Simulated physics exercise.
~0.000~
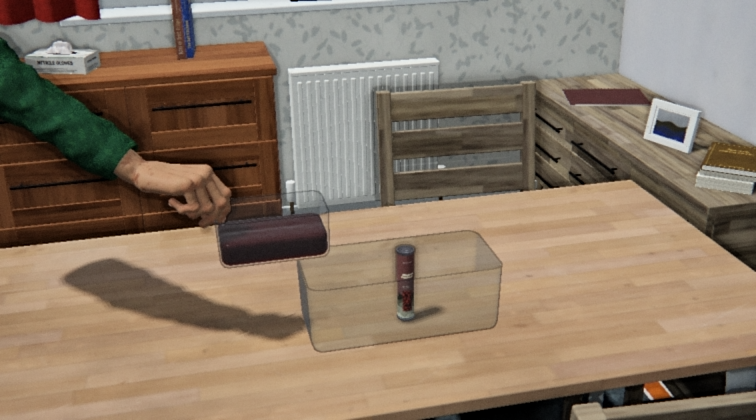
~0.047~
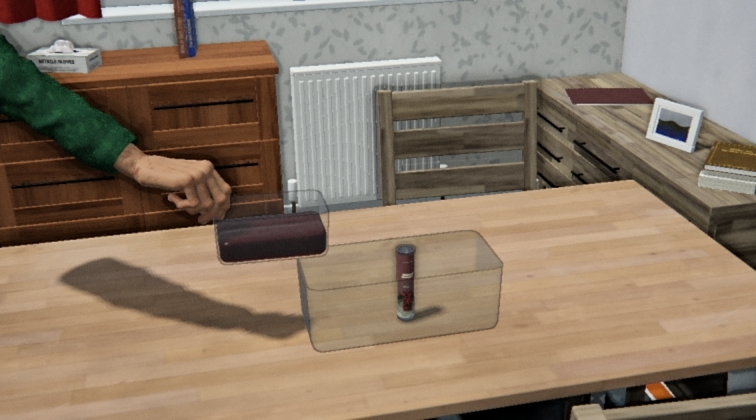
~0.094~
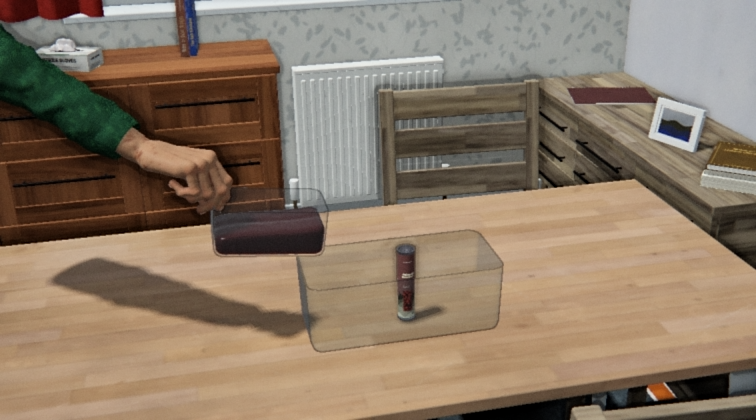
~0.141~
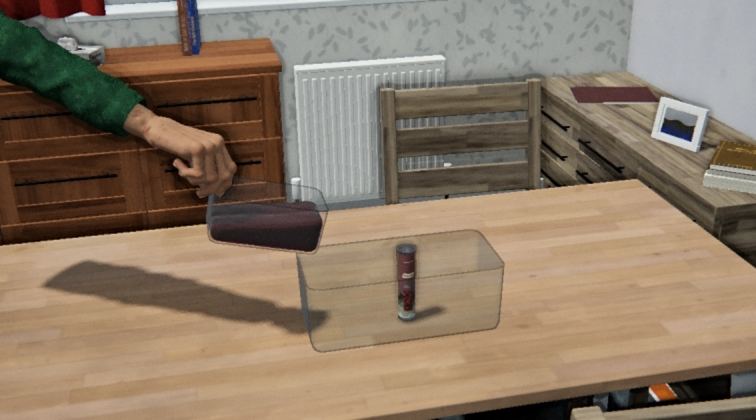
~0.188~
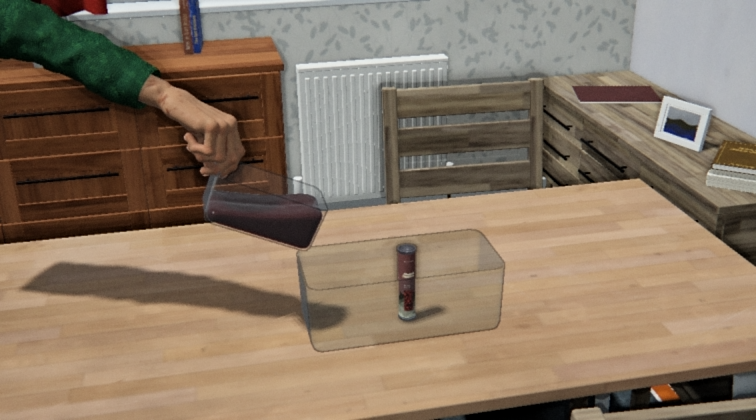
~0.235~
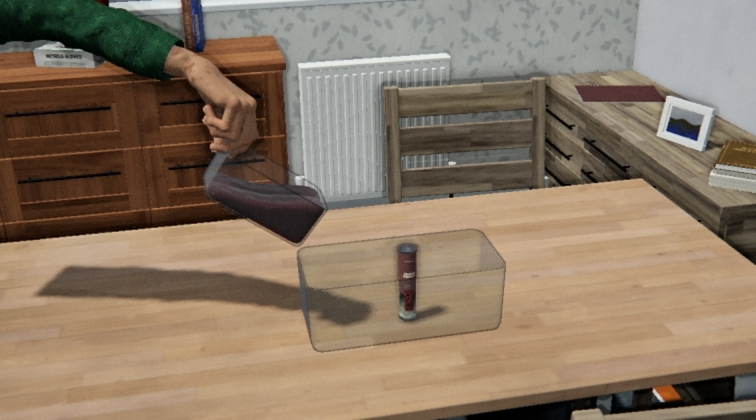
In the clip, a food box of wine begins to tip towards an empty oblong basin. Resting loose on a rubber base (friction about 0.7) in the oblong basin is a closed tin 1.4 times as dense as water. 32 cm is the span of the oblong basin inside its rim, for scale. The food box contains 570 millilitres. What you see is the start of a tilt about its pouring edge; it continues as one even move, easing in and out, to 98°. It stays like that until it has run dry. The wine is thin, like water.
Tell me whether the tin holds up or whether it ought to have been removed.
The tin ought to have been removed.
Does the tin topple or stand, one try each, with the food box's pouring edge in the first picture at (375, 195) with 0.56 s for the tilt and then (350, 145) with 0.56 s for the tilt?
Run one: It does not tip. Run two: It does not tip.
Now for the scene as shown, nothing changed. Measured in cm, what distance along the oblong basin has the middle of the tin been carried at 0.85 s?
Around 6 cm.
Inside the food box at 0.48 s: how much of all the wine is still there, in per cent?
Near 36 in a hundred.
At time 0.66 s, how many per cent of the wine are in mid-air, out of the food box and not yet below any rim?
Roughly 12 %.
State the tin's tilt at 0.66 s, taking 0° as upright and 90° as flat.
Tilt: Around 10 degrees.
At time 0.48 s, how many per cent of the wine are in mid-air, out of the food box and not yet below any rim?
Around 60 percent.
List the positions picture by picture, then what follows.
Tilt 0°; pouring edge (324, 203); surface from (218, 233) to (323, 221); the oblong basin's rim runs from (302, 272) to (489, 249); the tin's top is at (405, 253), in the first picture.
Tilt 2°; pouring edge (324, 202); surface from (217, 231) to (323, 219), in the second picture.
Tilt 7°; pouring edge (324, 202); surface from (214, 226) to (321, 215), in the third picture.
Tilt 15°; pouring edge (324, 201); surface from (210, 216) to (319, 210), in the fourth picture.
Tilt 25°; pouring edge (324, 201); surface from (206, 200) to (319, 204), in the fifth picture.
Tilt 37°; pouring edge (323, 200); surface from (206, 181) to (321, 196), in the sixth picture.
Then, 0.48 s in, the tilt is 93° and 35 per cent is still to pour; the tin stands where it began.
Then, 0.66 s in, the tilt is 98° and 5 per cent is still to pour; the tin leans 11°.
Then, 0.85 s in, the tilt is 98° and 1 per cent is still to pour; the tin lies on its side.
Then, 1.06 s in, the tilt is 98° and 0 per cent is still to pour; the tin lies on its side.
Finally, the tin lies on its side.
